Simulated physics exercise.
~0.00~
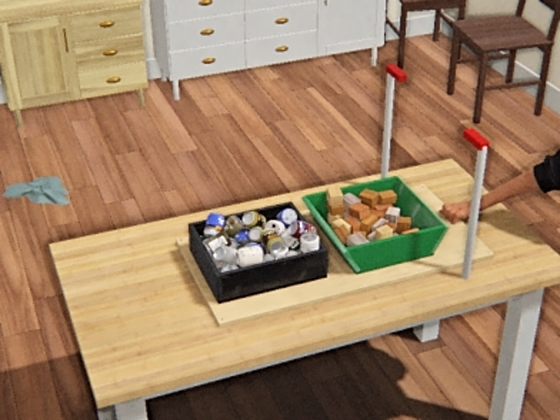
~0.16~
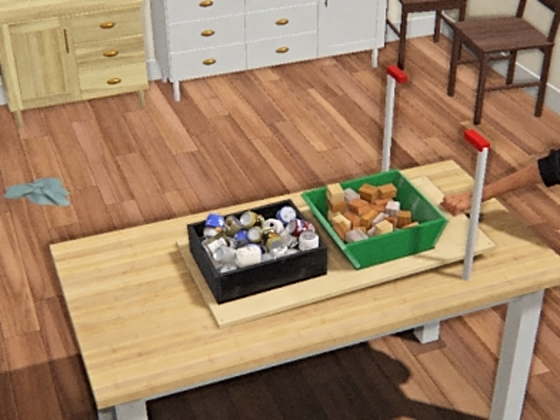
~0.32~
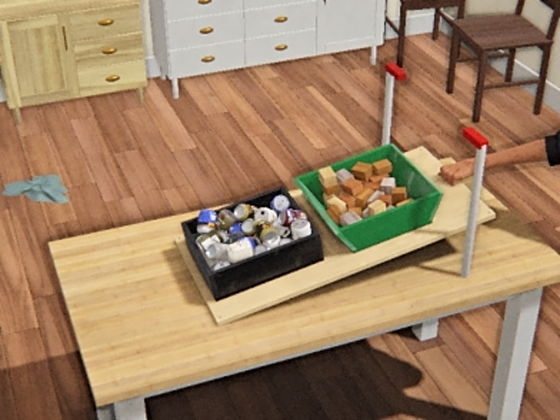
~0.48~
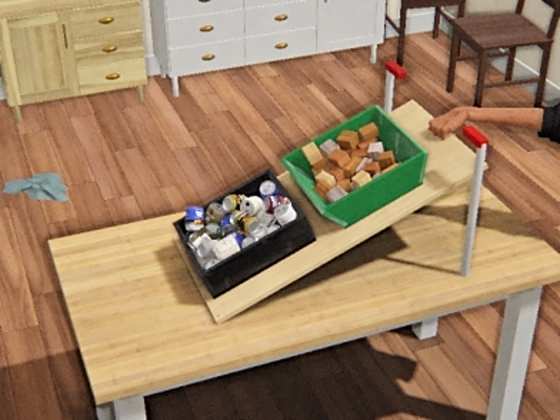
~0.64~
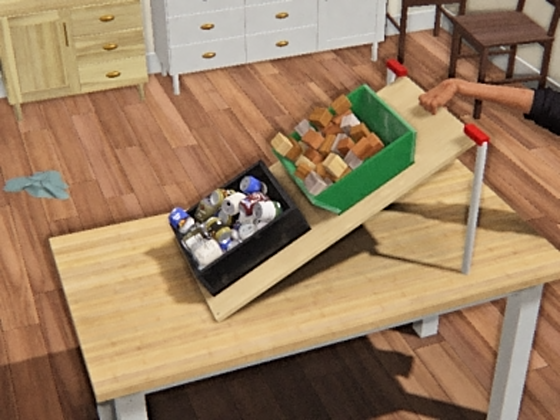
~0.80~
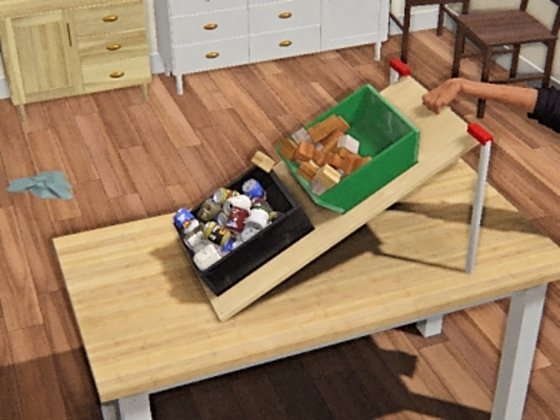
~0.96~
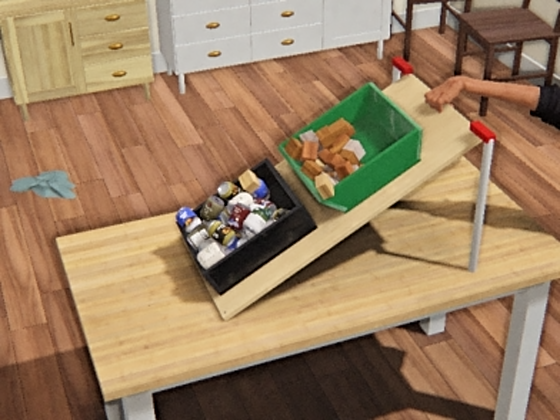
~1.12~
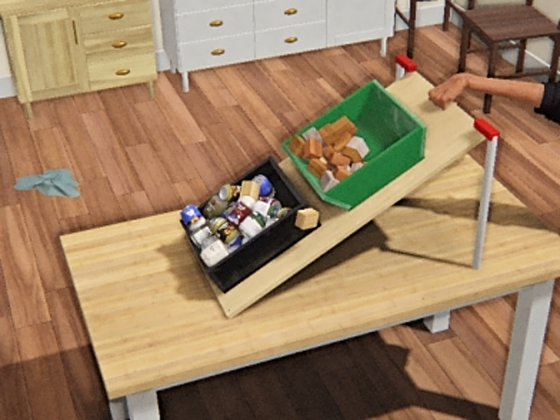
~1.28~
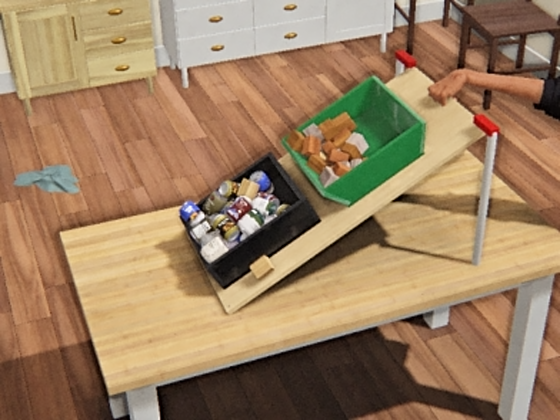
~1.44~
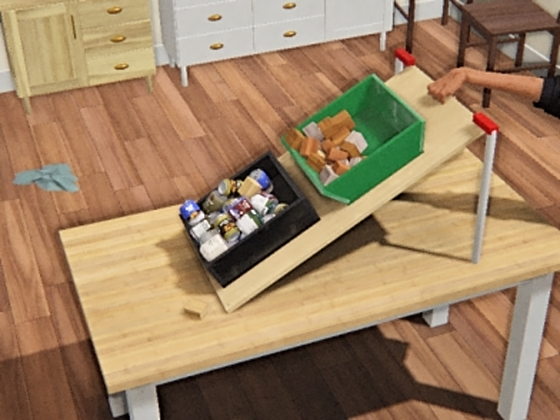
A hand tilts a board steeply, and a few blocks spill from the green tub.
